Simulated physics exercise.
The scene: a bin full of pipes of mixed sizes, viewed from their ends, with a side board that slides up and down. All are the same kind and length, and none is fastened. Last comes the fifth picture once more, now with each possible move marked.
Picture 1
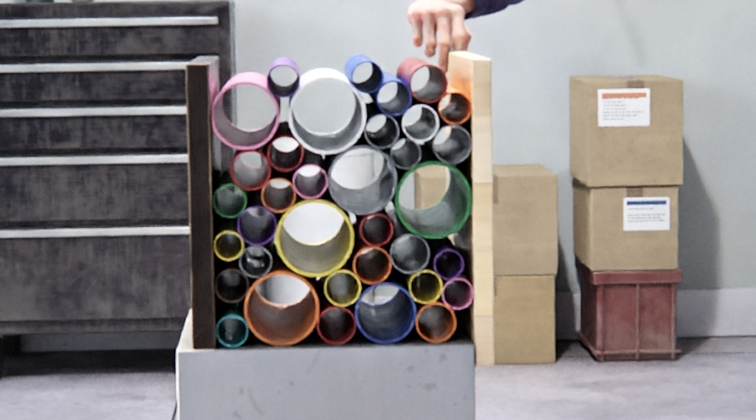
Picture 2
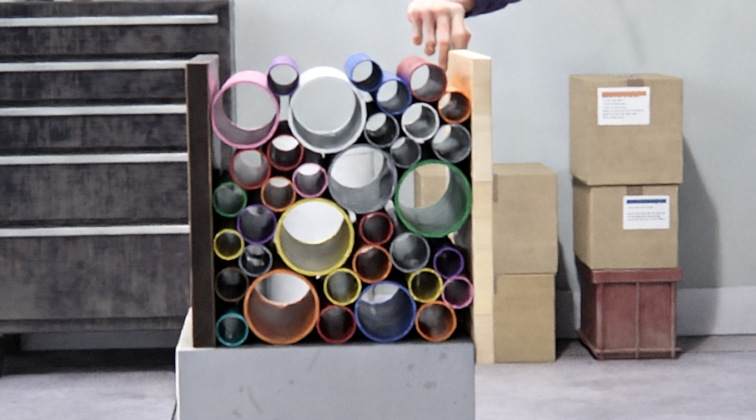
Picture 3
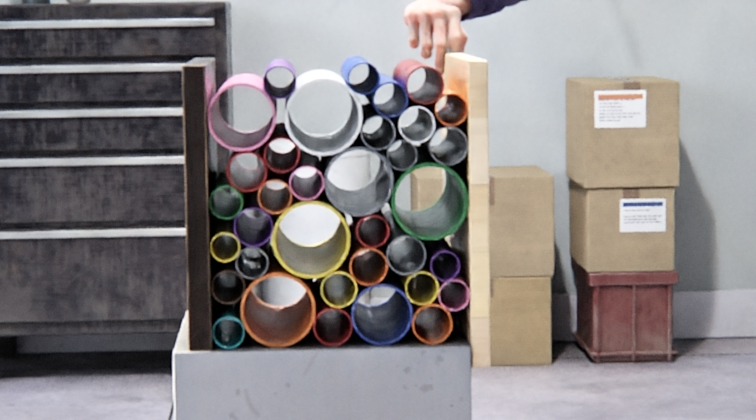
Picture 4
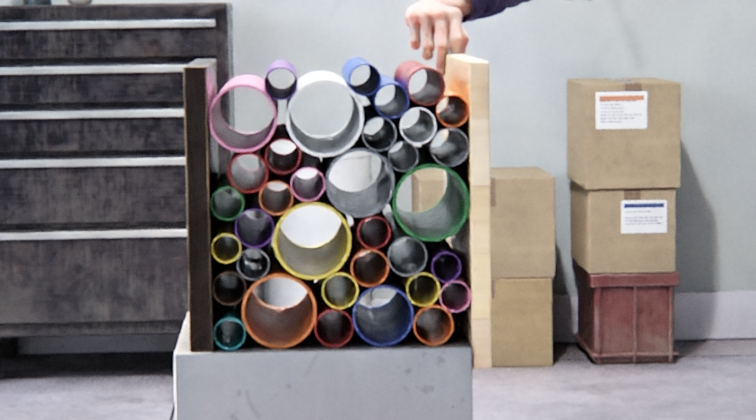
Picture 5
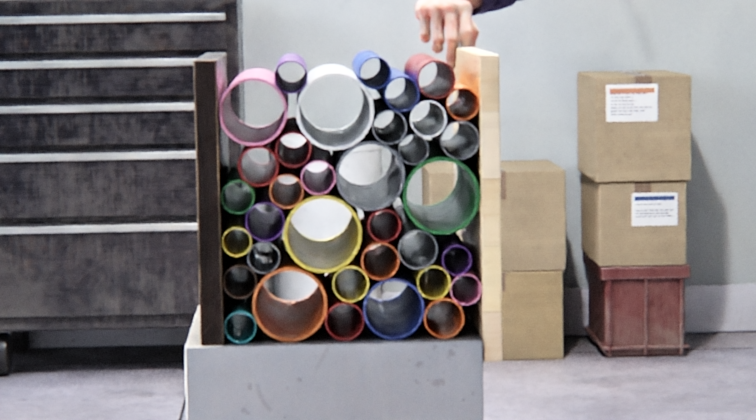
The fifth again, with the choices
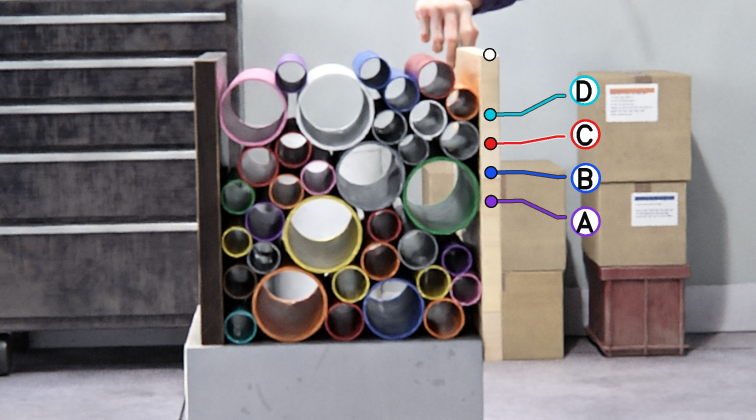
The clip shows a bin packed with open-ended pipes of mixed sizes and colours between two upright boards, a hand resting at the top right; the pipes and hand stay essentially still while the whole view shifts slightly.
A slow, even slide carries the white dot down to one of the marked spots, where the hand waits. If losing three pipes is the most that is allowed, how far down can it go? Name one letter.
The last mark within the limit is C.
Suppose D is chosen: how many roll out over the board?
It comes to none.
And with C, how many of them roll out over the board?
The count is two.
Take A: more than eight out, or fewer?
At A, fewer than eight.
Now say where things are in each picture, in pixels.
A purple pipe (449, 264); a yellow pipe (228, 245); an orange pipe (279, 195), in the first frame.
An orange pipe (279, 193); a white pipe (327, 114), in the second frame.
An orange pipe (452, 109); side board (464, 198), in the third frame.
A turquoise pipe (229, 333); a pink pipe (455, 296), in the fourth frame.
A purple pipe (457, 260); a yellow pipe (237, 241); an orange pipe (287, 191), in the fifth frame.
On the marked copy, A at (491, 202); B at (491, 172); C at (490, 143); D at (490, 114); the white dot at (489, 55).
With C. Early on, top of the board (480, 101).
Further on, top of the board (480, 143).
At the end, top of the board (480, 143), two out over the board.
As for the rest, A more than three out over the board; B more than three out over the board; D none out over the board.
